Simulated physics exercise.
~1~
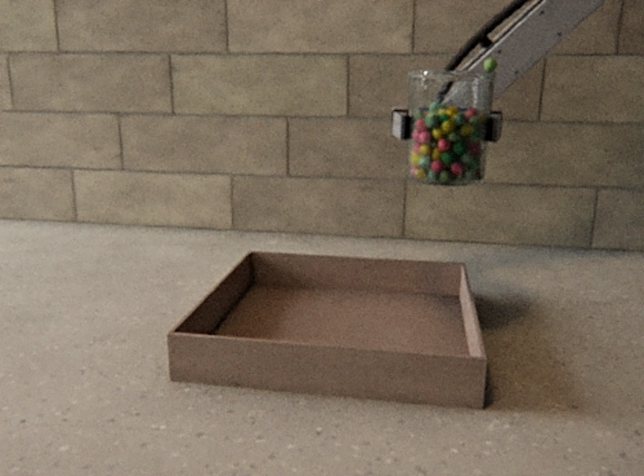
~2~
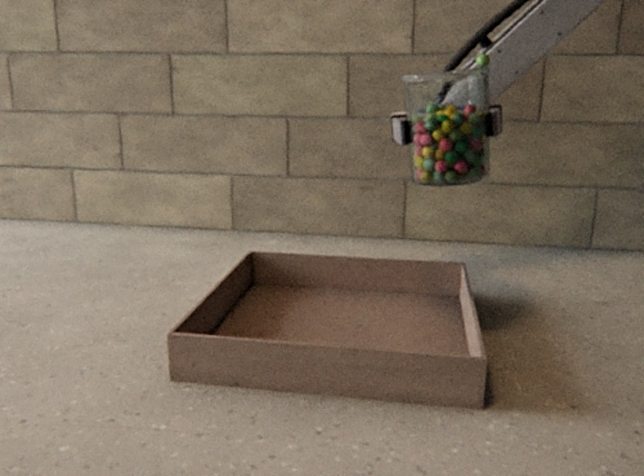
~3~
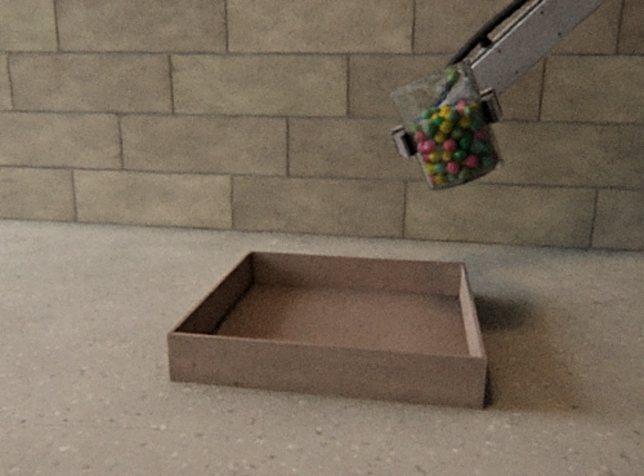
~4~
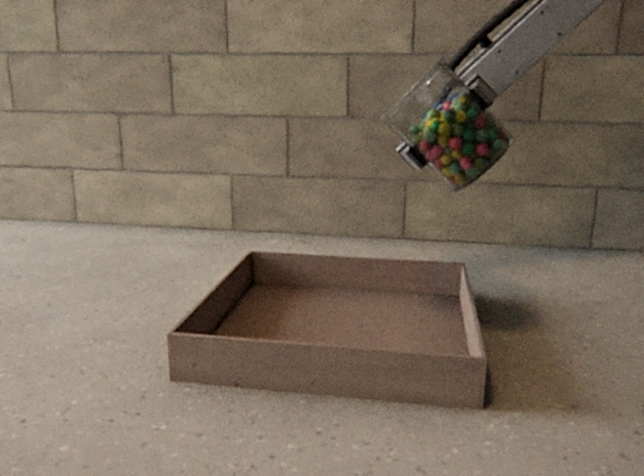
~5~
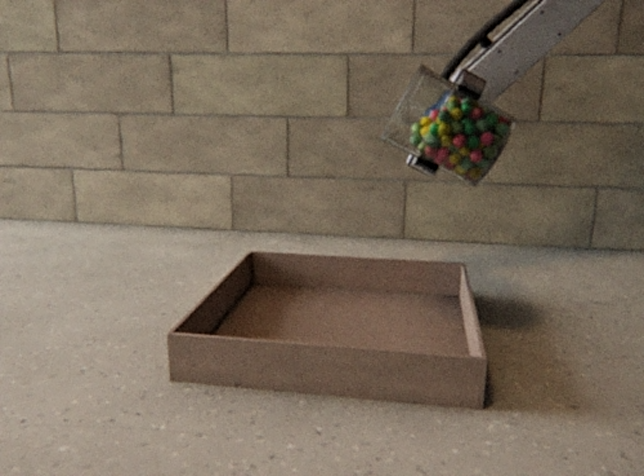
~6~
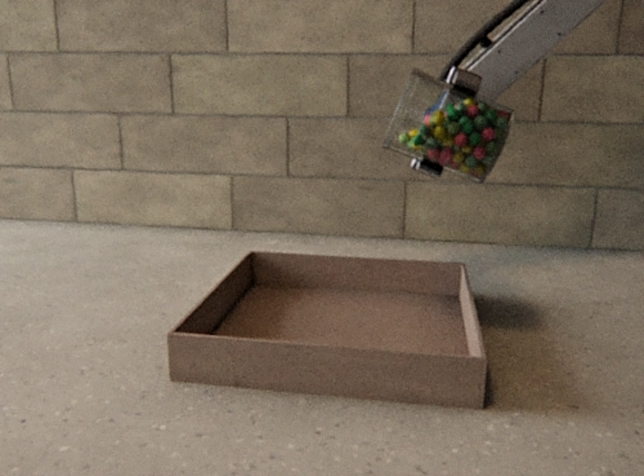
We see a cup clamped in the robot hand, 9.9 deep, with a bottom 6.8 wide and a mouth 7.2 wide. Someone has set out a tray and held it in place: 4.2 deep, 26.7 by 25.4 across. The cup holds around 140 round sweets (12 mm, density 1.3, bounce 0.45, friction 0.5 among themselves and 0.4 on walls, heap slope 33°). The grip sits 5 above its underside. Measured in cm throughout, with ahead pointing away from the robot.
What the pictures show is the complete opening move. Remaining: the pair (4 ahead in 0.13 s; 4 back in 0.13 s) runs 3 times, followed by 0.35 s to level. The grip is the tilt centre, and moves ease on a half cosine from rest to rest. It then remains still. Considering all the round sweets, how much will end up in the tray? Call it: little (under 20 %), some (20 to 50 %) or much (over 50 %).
Some - 20 to 50 %.
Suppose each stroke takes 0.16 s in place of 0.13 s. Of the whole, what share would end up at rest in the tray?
Roughly 10 percent would.
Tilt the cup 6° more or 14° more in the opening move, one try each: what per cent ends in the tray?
About 45 and 70 %.
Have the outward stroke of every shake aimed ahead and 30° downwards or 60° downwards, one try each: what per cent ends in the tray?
Estimates, in order: 5 % then 0 %.
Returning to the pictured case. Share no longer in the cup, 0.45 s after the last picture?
Share gone by then: Close to 10 %.
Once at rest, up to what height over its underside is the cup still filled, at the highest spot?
Height at rest: Approx. 7.0 cm.
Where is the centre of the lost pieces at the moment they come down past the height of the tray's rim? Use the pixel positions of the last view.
Check roughly (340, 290) in the last picture.
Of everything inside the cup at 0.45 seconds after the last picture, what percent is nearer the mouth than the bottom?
50 per cent.
Then, 0.45 s later, tilted 70° forward, highest piece 23 above the table; 123 in the cup, 11 in the tray, 5 in flight or on a rim.
Then, 0.90 s later, tilted 50° forward, highest piece 23 above the table; 99 in the cup, 37 in the tray, 3 in flight or on a rim.
Then, 1.33 s later, level, highest piece 24 above the table; 99 in the cup, 40 in the tray.
Then, 2.38 s later, level, highest piece 24 above the table; 99 in the cup, 40 in the tray.
At rest, 99 in the cup, 40 in the tray. That is 29 % in the tray.
